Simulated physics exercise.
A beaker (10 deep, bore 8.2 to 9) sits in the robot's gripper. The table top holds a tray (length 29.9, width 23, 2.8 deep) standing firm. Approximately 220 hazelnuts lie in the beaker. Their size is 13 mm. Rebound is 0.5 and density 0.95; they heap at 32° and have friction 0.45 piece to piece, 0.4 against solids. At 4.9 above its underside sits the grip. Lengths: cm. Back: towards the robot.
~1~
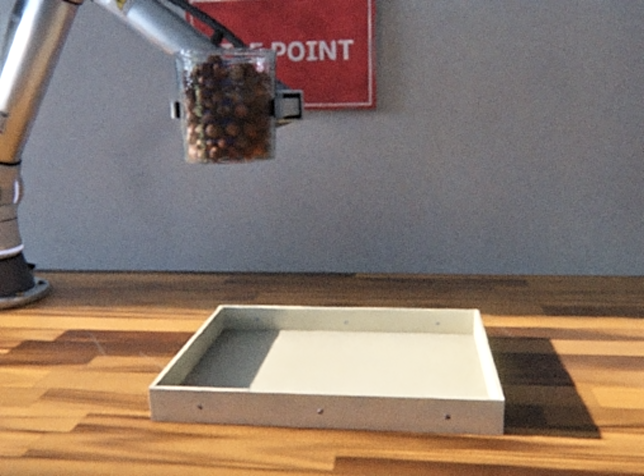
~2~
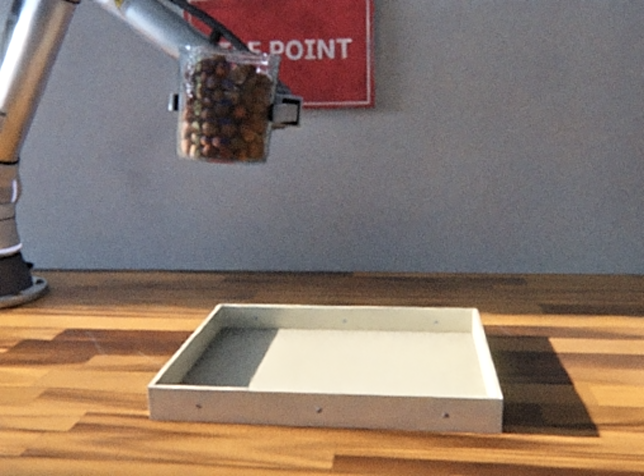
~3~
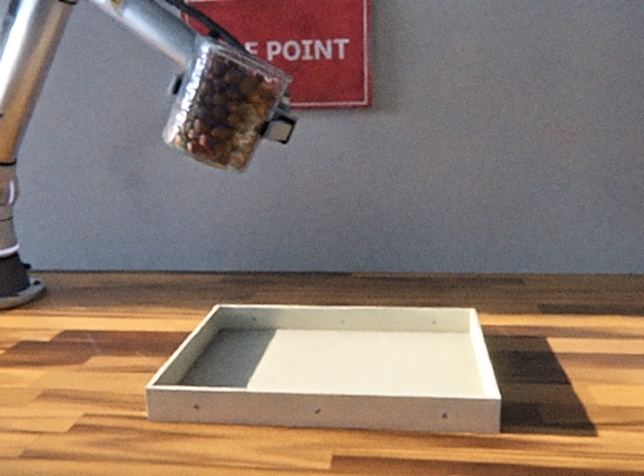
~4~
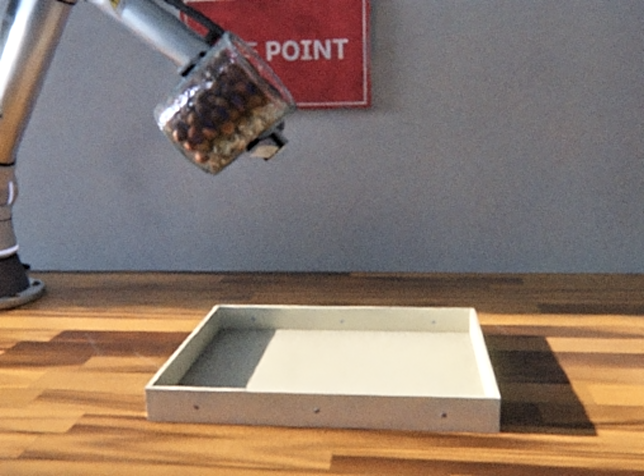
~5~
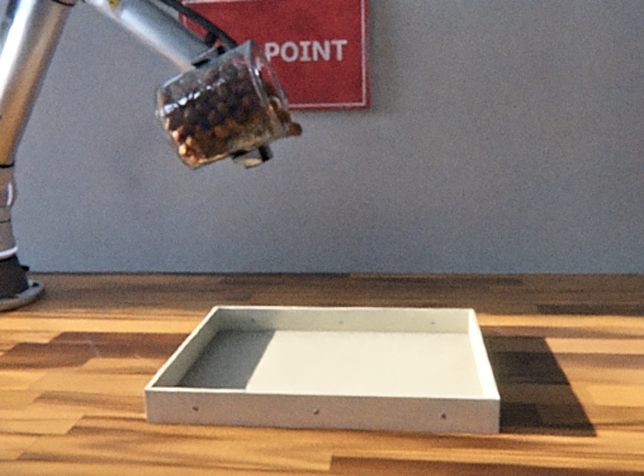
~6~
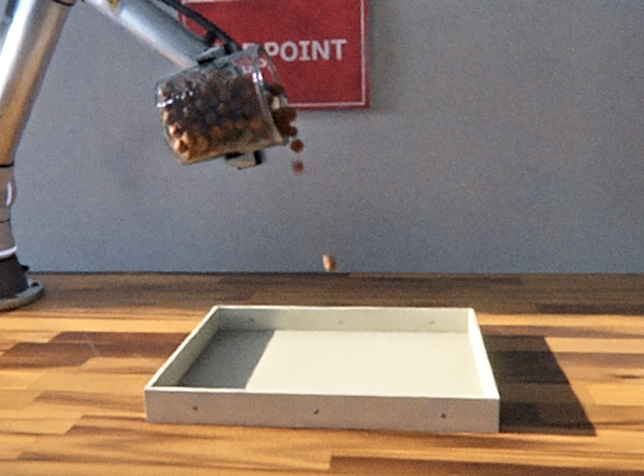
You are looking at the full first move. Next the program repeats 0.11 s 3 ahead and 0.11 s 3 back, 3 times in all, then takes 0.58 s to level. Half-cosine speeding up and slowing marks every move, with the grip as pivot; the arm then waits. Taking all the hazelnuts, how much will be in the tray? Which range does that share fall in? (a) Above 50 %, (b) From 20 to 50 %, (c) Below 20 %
a, above 50 %.
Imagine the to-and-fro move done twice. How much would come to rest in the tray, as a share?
50 per cent or so.
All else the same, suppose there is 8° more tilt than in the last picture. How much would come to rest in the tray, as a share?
Roughly 75 percent then.
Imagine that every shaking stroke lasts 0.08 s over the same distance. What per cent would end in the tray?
I'd expect close to 65 per cent then.
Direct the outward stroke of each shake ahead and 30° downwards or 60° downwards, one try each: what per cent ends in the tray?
Estimates, in order: 45 % then 20 %.
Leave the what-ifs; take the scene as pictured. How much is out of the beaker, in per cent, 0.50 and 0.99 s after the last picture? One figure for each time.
First it's 50 percent, and after that 60 percent.
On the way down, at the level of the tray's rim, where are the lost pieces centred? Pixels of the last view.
They come through centred close to (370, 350).
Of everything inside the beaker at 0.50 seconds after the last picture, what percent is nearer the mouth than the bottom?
Mouth half share: Roughly 45 %.
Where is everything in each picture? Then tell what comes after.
The first picture shows beaker middle at (228, 108), level; upper third of the load around (222, 81), from x 185 to 265, top at y 60; 224 in the beaker.
The second picture shows beaker middle at (227, 107), tilted 7° forward; upper third of the load around (224, 80), from x 190 to 270, top at y 60.
The third picture shows beaker middle at (224, 107), tilted 27° forward; upper third of the load around (223, 83), from x 175 to 270, top at y 55.
The fourth picture shows beaker middle at (224, 108), tilted 50° forward; upper third of the load around (226, 85), from x 170 to 270, top at y 55.
The fifth picture shows beaker middle at (223, 109), tilted 70° forward; upper third of the load around (222, 88), from x 165 to 295, top at y 70.
The sixth picture shows beaker middle at (222, 109), tilted 77° forward; upper third of the load around (215, 90), from x 170 to 330, top at y 75; 221 in the beaker, 3 in flight or on a rim.
Then, 0.50 s later, tilted 77° forward, highest piece 28 above the table; 117 in the beaker, 68 in the tray, 39 in flight or on a rim.
Then, 0.99 s later, tilted 30° forward, highest piece 30 above the table; 133 in the tray, 86 in the beaker, 3 on the table or floor, 2 in flight or on a rim.
Then, 1.44 s later, level, highest piece 29 above the table; 135 in the tray, 86 in the beaker, 3 on the table or floor.
Then, 2.49 s later, level, highest piece 29 above the table; 135 in the tray, 86 in the beaker, 3 on the table or floor.
At rest, 135 in the tray, 86 in the beaker, 3 on the table or floor. That is 60 % in the tray.
